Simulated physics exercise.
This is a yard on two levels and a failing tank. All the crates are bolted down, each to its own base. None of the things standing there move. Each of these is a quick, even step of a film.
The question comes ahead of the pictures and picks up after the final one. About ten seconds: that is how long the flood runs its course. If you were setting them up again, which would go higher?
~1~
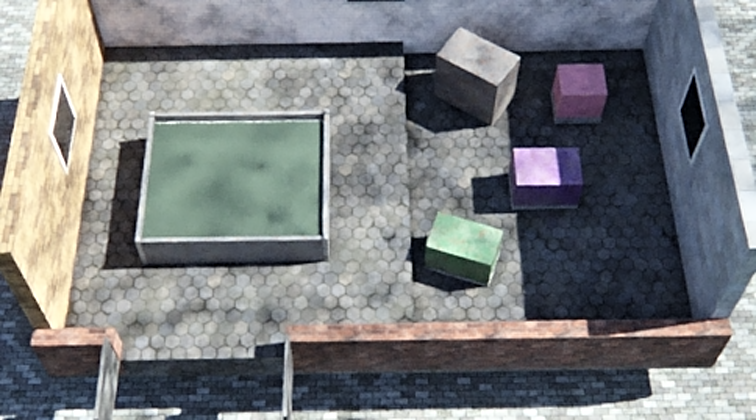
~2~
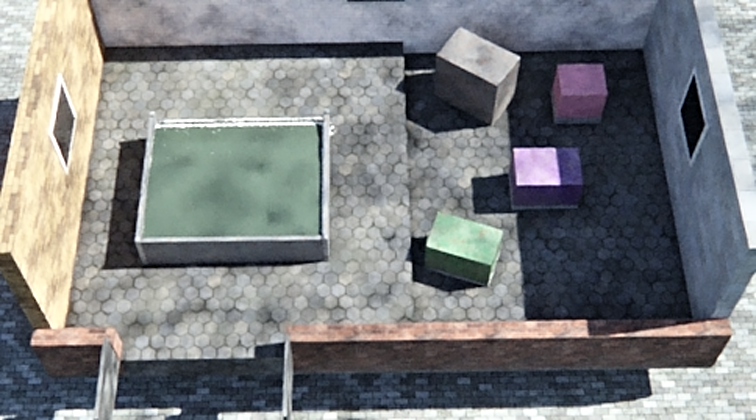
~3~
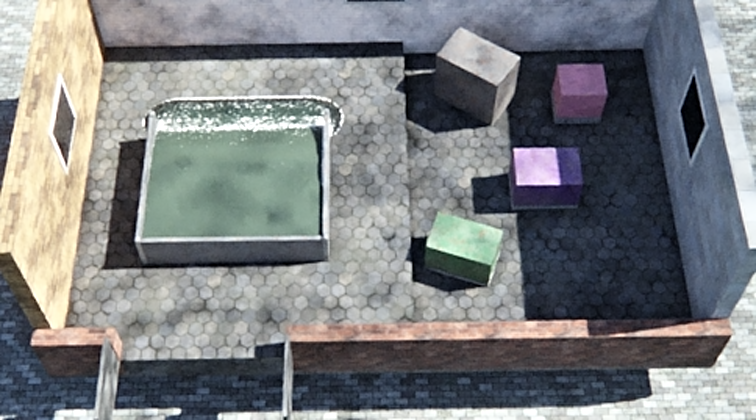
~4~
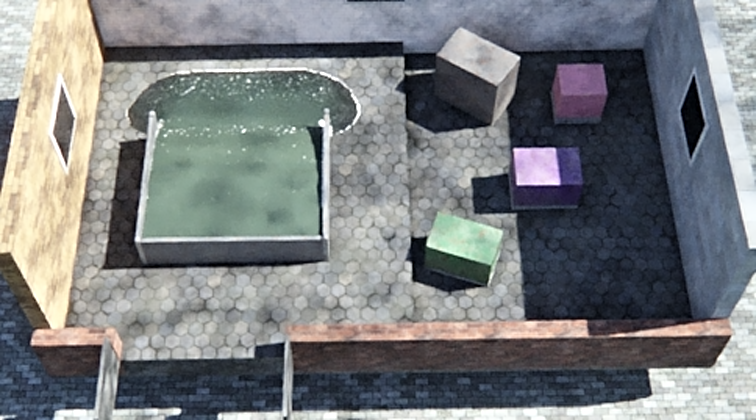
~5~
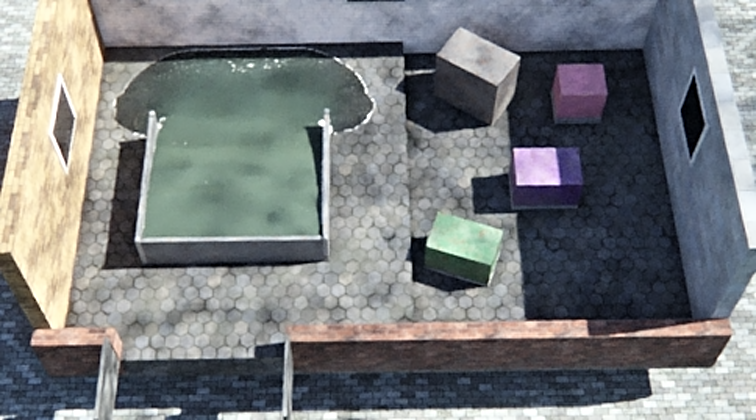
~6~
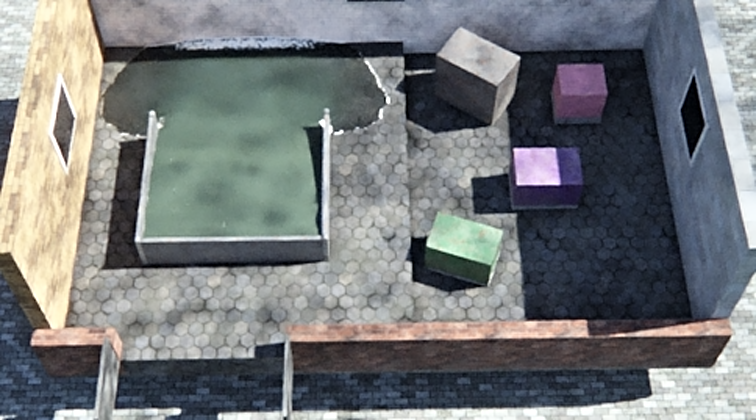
I'd say the purple crate goes higher, the pink crate can stay, the green crate goes higher.
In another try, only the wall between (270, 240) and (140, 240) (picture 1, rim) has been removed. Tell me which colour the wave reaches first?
That would be the green one.
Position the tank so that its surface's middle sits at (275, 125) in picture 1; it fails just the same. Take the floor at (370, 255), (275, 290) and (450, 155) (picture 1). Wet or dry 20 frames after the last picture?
As listed: Dry, no water, wet.
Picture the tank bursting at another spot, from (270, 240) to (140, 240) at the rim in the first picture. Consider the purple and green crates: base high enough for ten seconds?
Taking them in turn, the purple is missed and the green is missed.
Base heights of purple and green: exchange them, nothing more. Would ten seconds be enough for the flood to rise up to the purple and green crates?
Purple gets flooded; green gets flooded.
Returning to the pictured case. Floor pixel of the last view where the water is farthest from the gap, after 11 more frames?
Pixel estimate: (517, 56).
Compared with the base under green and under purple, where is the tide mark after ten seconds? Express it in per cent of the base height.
Some 220 and 170 % respectively.
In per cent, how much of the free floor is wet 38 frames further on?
About 80 %.
A moment on, water covers 20 % of the floor; the purple crate not reached, the pink crate not reached, the green crate not reached.
Next, water covers 25 % of the floor; the purple crate not reached, the pink crate not reached, the green crate not reached.
Then, water covers 50 % of the floor; the purple crate water round its plinth, the pink crate water round its plinth, the green crate not reached.
Later, water covers 80 % of the floor; the purple crate water round its plinth, the pink crate water round its plinth, the green crate water round its plinth.
In the end, water covers 95 % of the floor; the purple crate was topped, the pink crate stayed above the water, the green crate was topped.
